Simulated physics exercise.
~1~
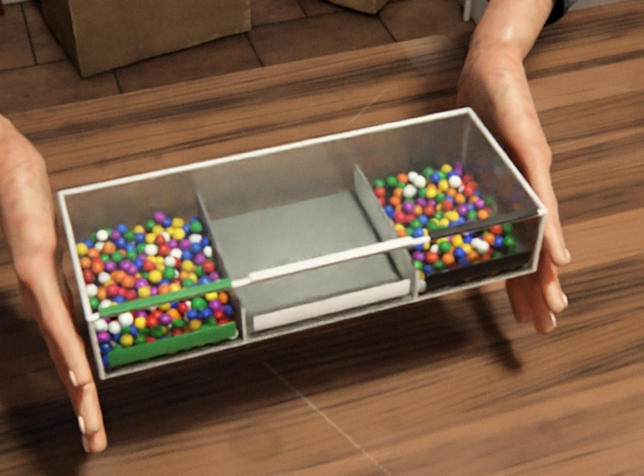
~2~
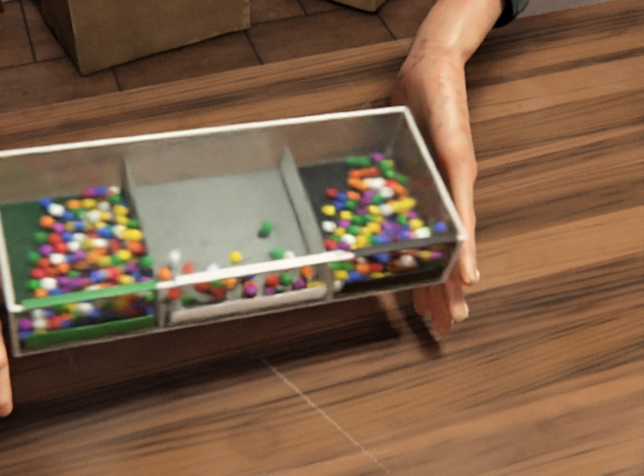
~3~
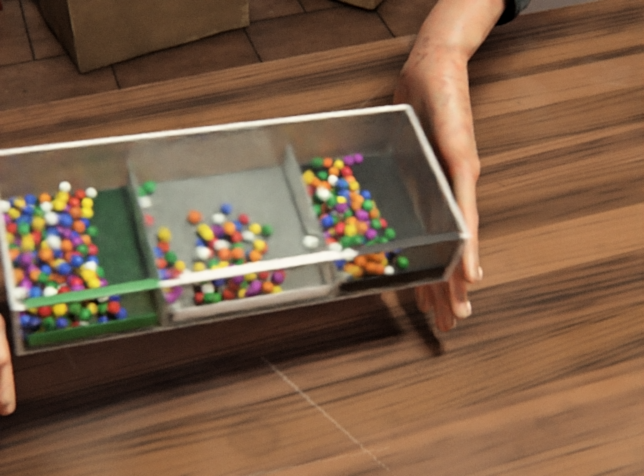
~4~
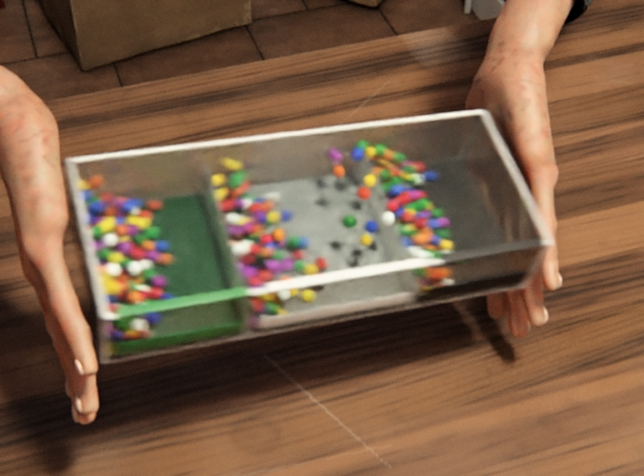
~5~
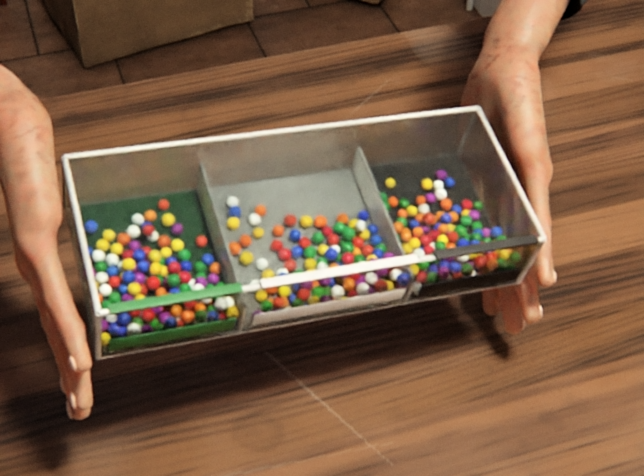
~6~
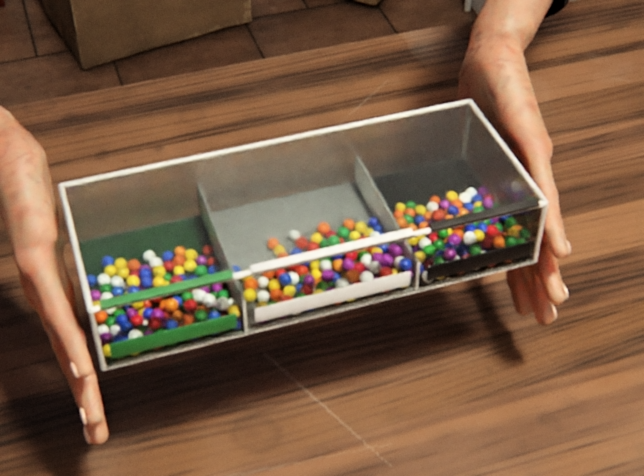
Colorful beads filled the green and black ends of a clear-lidded box while the white middle sat empty, until two hands shook it side to side and tilted it, scattering beads across the partitions and leaving all three sections holding similar piles.
